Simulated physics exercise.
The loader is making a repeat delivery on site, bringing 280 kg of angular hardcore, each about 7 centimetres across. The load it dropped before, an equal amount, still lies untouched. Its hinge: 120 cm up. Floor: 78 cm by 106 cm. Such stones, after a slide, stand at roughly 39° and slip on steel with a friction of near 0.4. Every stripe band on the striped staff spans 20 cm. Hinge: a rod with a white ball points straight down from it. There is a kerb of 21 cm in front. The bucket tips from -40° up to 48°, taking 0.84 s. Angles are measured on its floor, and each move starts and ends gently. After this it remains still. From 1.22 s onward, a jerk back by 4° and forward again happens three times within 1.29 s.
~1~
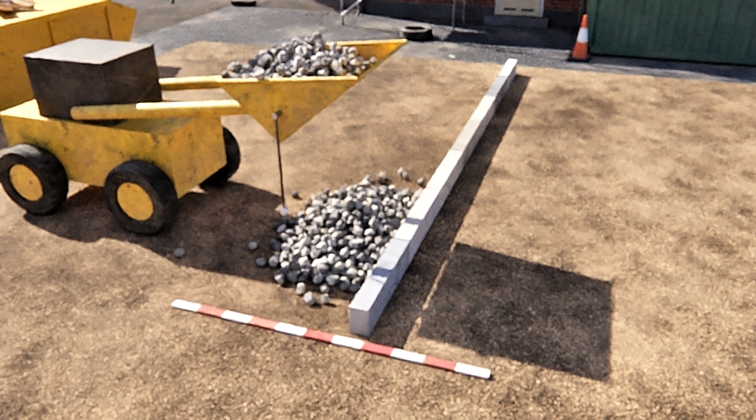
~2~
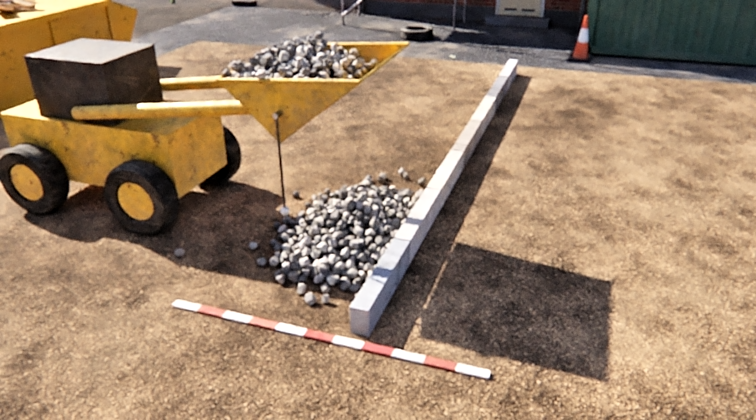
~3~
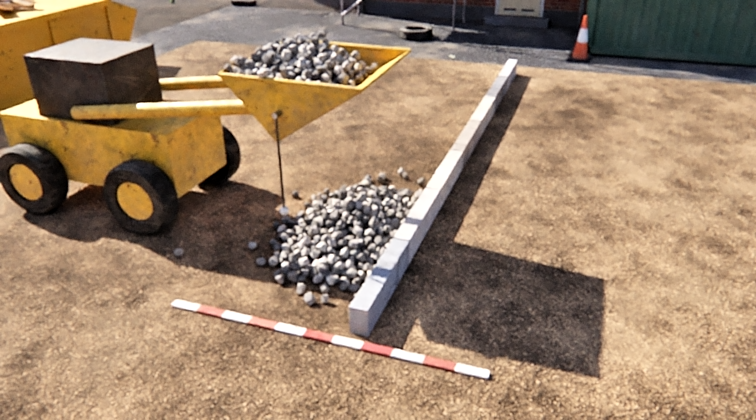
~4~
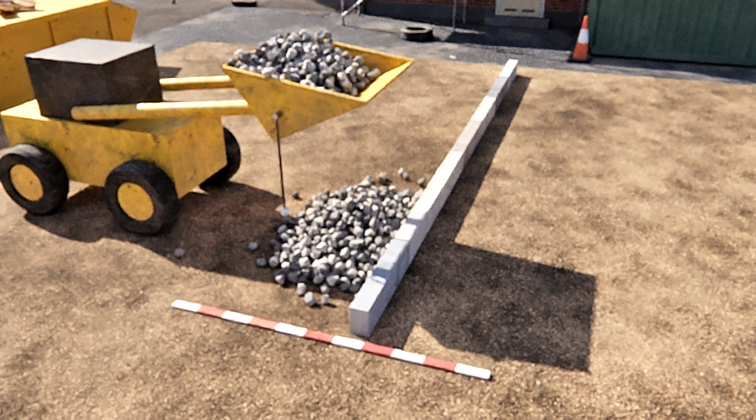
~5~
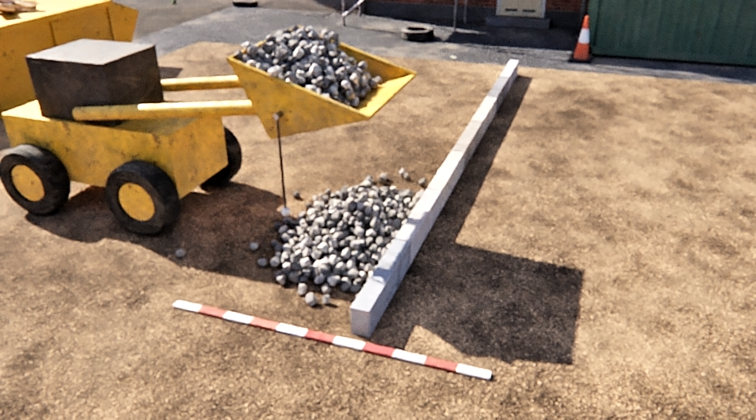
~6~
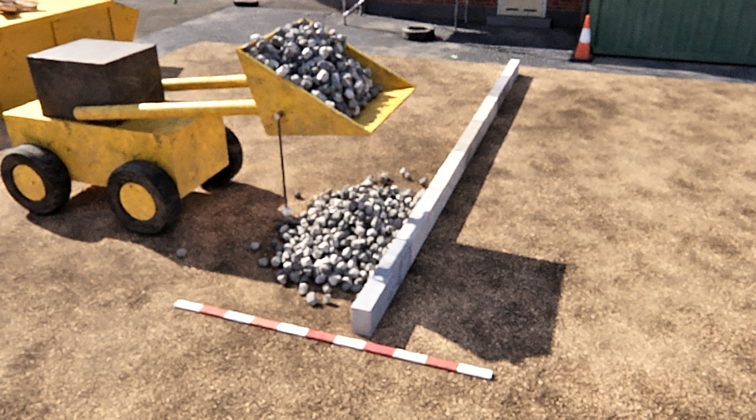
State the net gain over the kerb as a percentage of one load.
24 %.
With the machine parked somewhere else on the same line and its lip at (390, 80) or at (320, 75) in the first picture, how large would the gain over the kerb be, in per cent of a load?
First place: Roughly 70 %; second place: Roughly 5 %.
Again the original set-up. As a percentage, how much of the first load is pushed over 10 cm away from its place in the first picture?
Close to 0 in a hundred of them.
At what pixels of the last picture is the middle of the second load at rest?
Roughly at pixel (394, 222).
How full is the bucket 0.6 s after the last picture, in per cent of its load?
About 55 percent.
Then, 0.3 s after the last picture the floor is at 34°; in per cent of one load, 100 in the bucket, 100 on this side of the kerb; the foremost stones are at (408, 227).
Then, 0.6 s after the last picture the floor is at 48°; in per cent of one load, 54 in the bucket, 146 on this side of the kerb; the foremost stones are at (405, 224).
Then, 2.6 s after the last picture the floor is at 48°; in per cent of one load, 0 in the bucket, 176 on this side of the kerb, 24 over the kerb; the foremost stones are at (556, 257).
Then, 5.2 s after the last picture the floor is at 48°; in per cent of one load, 0 in the bucket, 176 on this side of the kerb, 24 over the kerb; the foremost stones are at (556, 257). Net gain over the kerb, 24.
